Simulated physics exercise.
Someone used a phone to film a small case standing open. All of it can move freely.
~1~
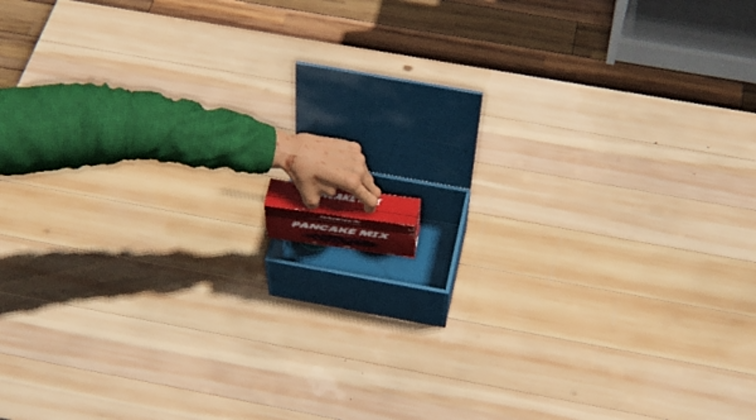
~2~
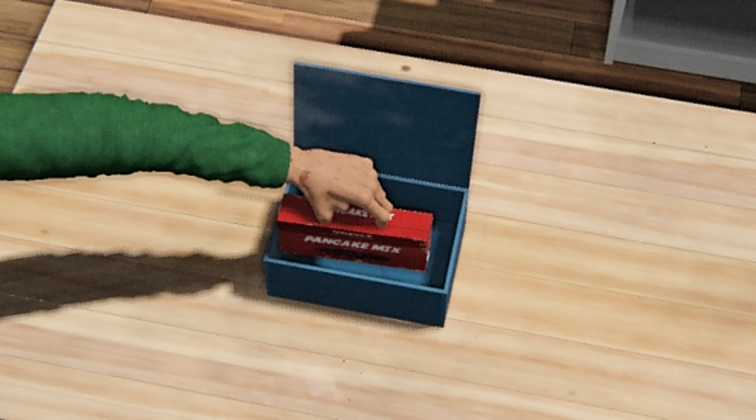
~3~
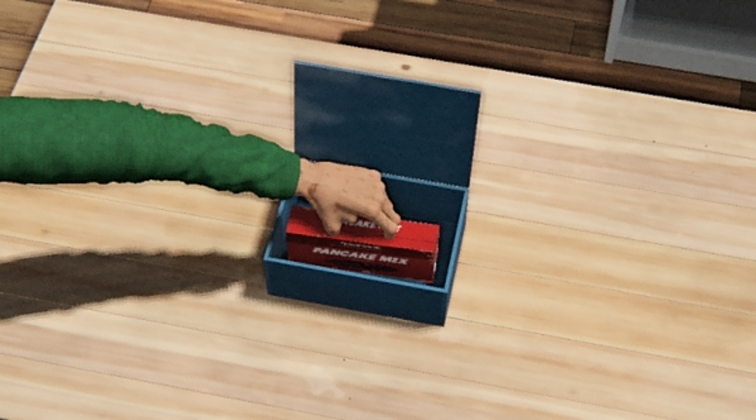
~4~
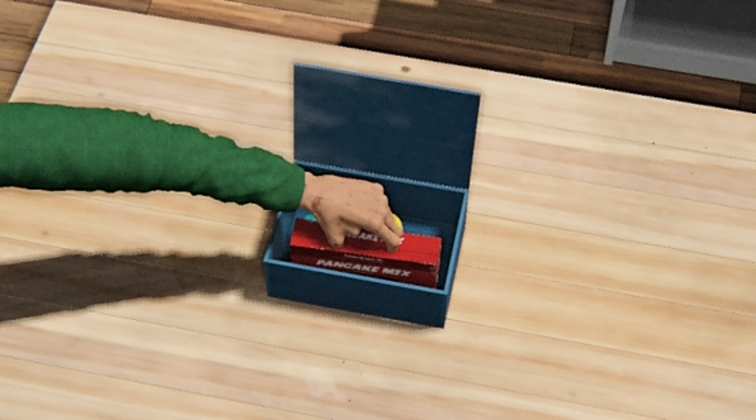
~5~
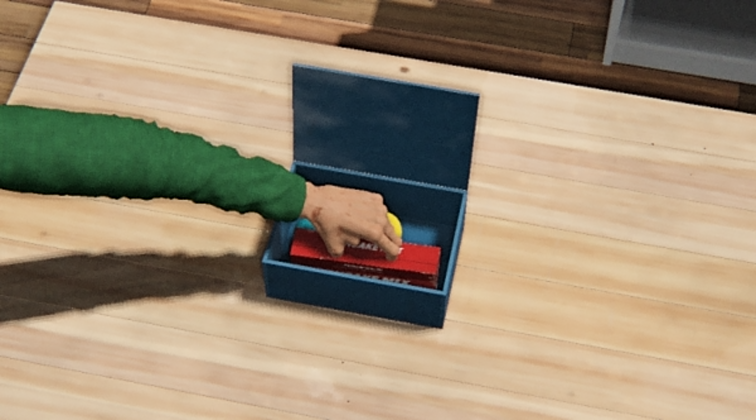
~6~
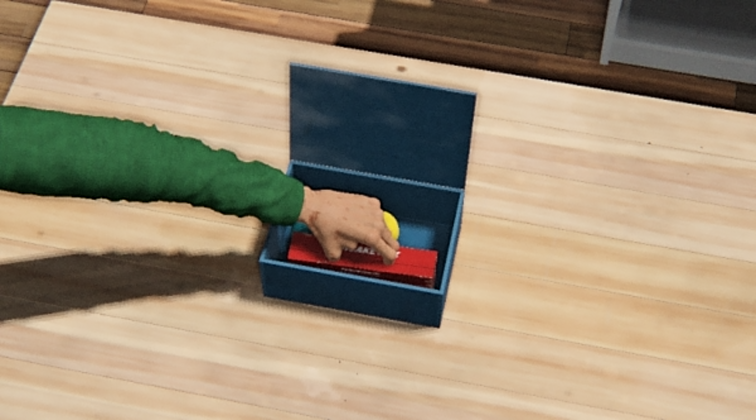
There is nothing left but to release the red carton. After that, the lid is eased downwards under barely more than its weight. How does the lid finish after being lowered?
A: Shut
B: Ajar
A, shut.
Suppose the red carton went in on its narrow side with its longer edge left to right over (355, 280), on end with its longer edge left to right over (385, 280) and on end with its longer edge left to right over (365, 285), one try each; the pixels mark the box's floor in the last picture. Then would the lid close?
In case one it ends up closed, in case two it remains open and in case three it remains open.
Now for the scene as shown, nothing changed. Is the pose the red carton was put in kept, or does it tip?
Result: The red carton remains as it was set.
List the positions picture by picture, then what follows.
The first picture shows on its way; red carton (343, 219).
The second picture shows on its way; red carton (356, 233).
The third picture shows on its way; red carton (364, 245).
The fourth picture shows on its way; red carton (366, 257).
The fifth picture shows on its way; red carton (366, 266).
The sixth picture shows put in, still held; red carton (363, 270).
Then, 1.40 s past the last view, lid 72° above the rim.
Then, 1.90 s past the last view, lid 33° above the rim.
Finally, lid shut; all 3 still in place. Final places as the last picture's camera would see them, red carton near (363, 270).
